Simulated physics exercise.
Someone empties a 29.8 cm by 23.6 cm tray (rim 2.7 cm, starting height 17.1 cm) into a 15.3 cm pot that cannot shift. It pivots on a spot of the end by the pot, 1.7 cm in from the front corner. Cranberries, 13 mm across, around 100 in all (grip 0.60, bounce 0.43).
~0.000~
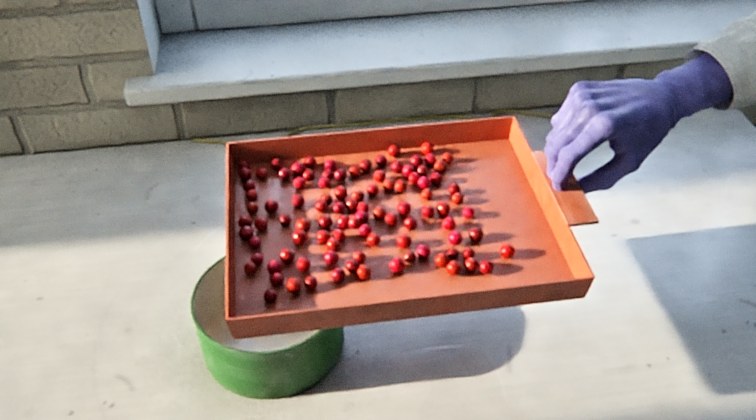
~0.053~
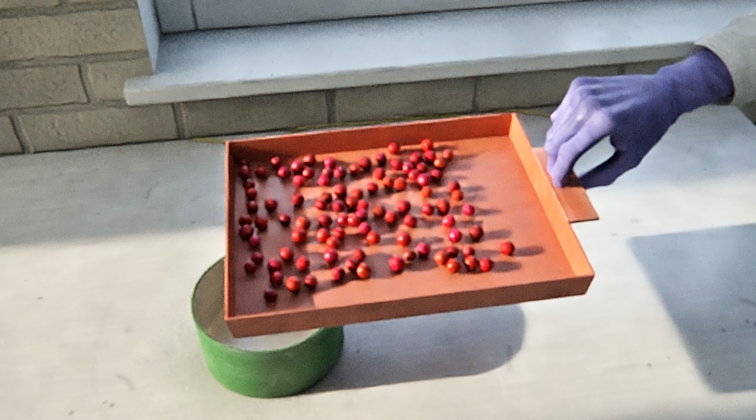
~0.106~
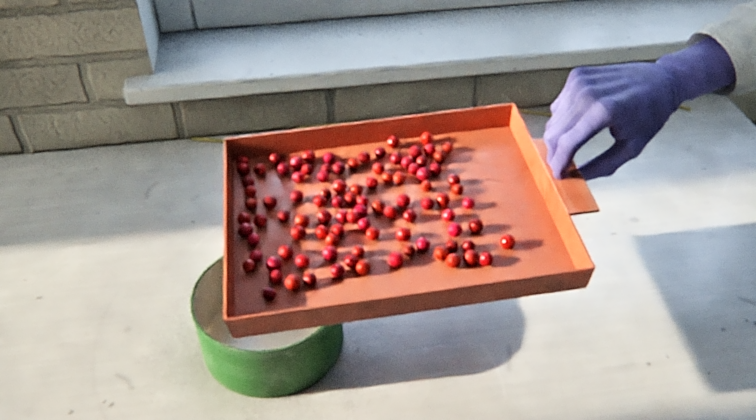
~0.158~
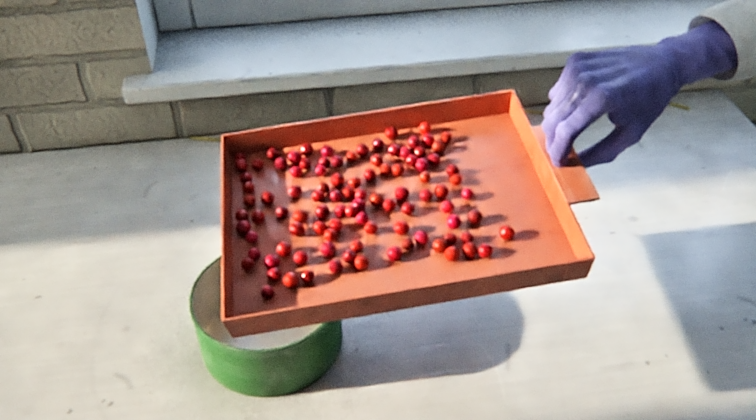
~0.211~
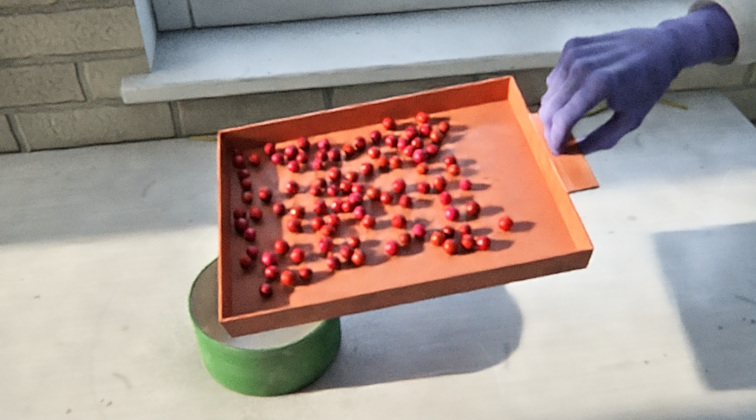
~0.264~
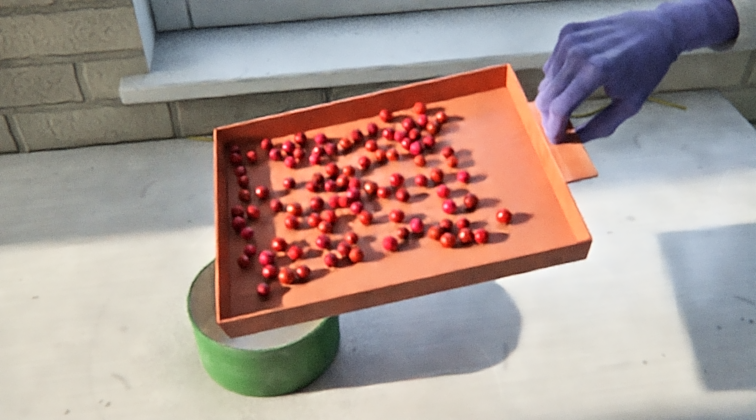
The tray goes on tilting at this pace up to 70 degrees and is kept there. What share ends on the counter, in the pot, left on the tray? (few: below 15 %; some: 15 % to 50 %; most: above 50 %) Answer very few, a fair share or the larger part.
On the counter: Very few; in the pot: Very few; left on the tray: The larger part.
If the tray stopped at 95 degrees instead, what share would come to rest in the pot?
In that case some 0 per cent.
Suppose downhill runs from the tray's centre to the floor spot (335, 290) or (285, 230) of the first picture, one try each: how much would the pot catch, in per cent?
Some 0 and 0 per cent.
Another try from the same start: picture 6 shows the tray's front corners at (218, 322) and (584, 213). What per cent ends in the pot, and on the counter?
Pot 0, counter 10.
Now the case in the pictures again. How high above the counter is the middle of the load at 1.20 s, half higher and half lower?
Roughly 24 cm.
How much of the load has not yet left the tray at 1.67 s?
Roughly 100 per cent.
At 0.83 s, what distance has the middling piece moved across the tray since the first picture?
Some 9 cm.
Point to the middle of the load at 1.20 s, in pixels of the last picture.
Near (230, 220).
Then, at 0.83 s, tilt 39 degrees; the tray holds 100 %, the pot 0 %.
After 1.20 s, tilt 57 degrees; the tray holds 100 %, the pot 0 %.
After 1.67 s, tilt 70 degrees; the tray holds 100 %, the pot 0 %.
By 2.3 s all is still; counter 0 %, pot 0 %, tray 100 %.
